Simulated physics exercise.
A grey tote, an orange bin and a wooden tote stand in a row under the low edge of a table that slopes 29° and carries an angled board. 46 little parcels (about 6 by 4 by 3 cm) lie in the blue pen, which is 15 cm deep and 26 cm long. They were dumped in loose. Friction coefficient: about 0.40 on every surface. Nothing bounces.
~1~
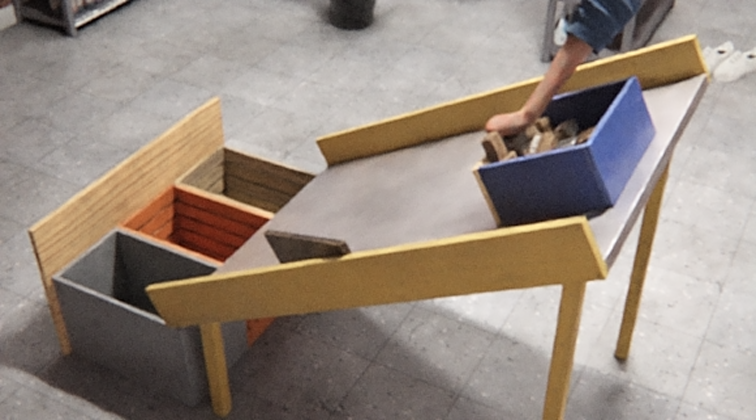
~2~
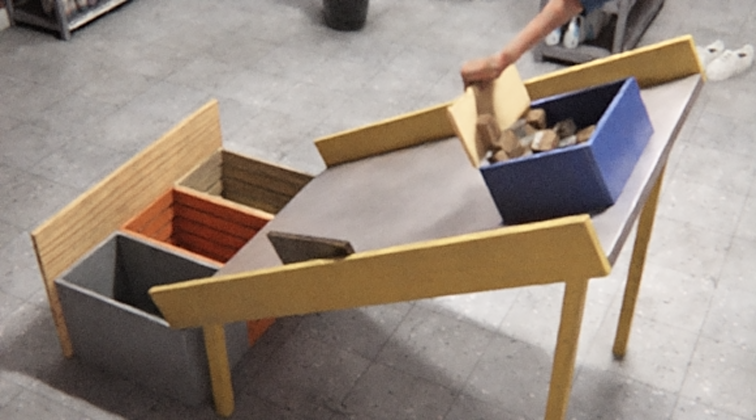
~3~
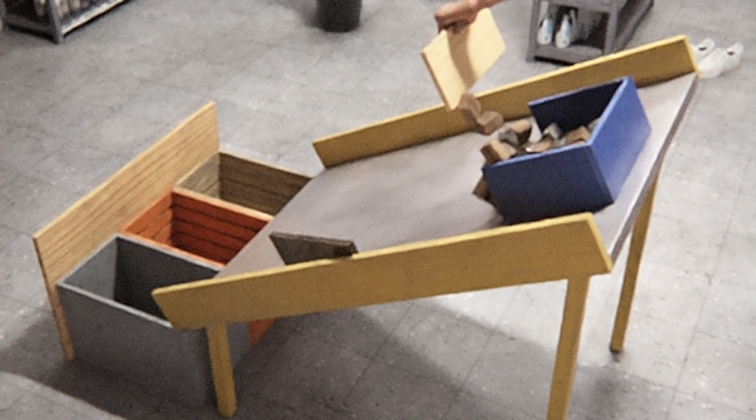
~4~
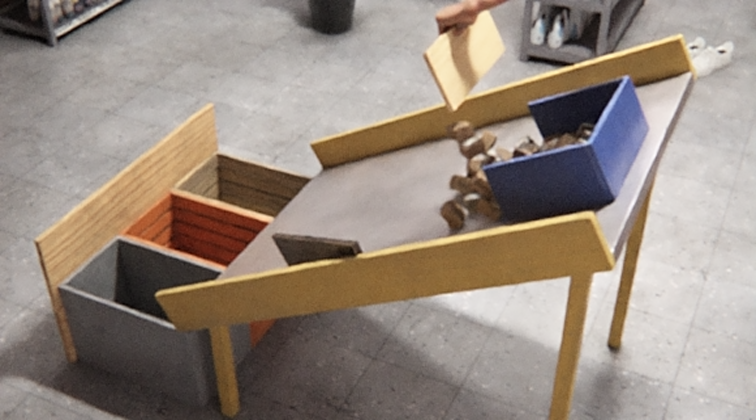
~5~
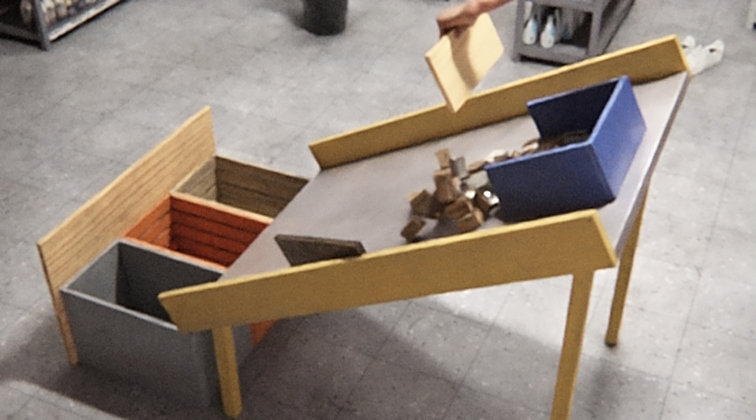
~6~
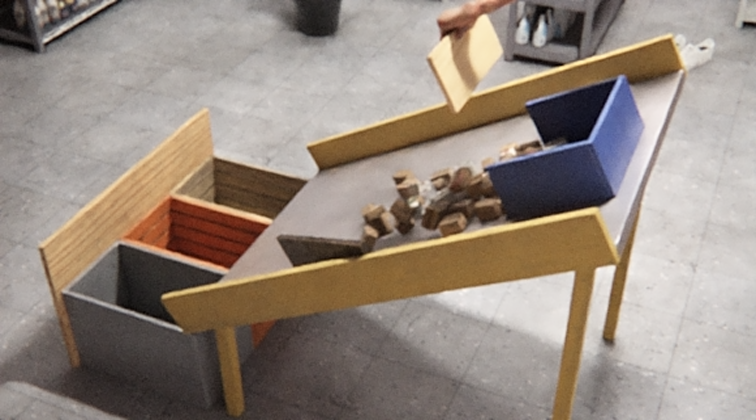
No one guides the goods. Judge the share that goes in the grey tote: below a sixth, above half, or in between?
In the end from a sixth to a half of them are in the grey tote.
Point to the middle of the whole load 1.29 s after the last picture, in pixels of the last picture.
Near (175, 293).
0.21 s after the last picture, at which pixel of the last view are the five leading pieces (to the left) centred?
Near (296, 226).
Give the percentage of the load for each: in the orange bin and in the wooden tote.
Roughly 70 and 0 per cent.
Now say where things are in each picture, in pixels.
In the first frame (we follow the rim corner now nearest the camera), blue pen at (584, 145); grey tote at (178, 328); nothing out yet.
Blue pen at (585, 145), in the second frame.
Blue pen at (585, 144); 9 out, in the third frame.
Blue pen at (586, 143); 20 out, in the fourth frame.
Blue pen at (587, 143); 29 out, the lowest parcel at (416, 201), in the fifth frame.
Blue pen at (587, 142); grey tote at (192, 333); 36 out, the lowest parcel at (371, 214), in the sixth frame.
Then, 0.21 s after the last picture, 1 still in the blue pen and 45 on the slope.
Then, 0.46 s after the last picture, 1 in the grey tote, 2 in the orange bin, 1 in the wooden tote, 36 on the slope and 6 in the air.
Then, 0.83 s after the last picture, 6 in the grey tote, 25 in the orange bin, 1 in the wooden tote, 9 on the slope and 5 in the air.
Outcome (1.29 s after the last picture), 12 in the grey tote, 33 in the orange bin and 1 in the wooden tote. Asked share, 12 of 46, 26 per cent.
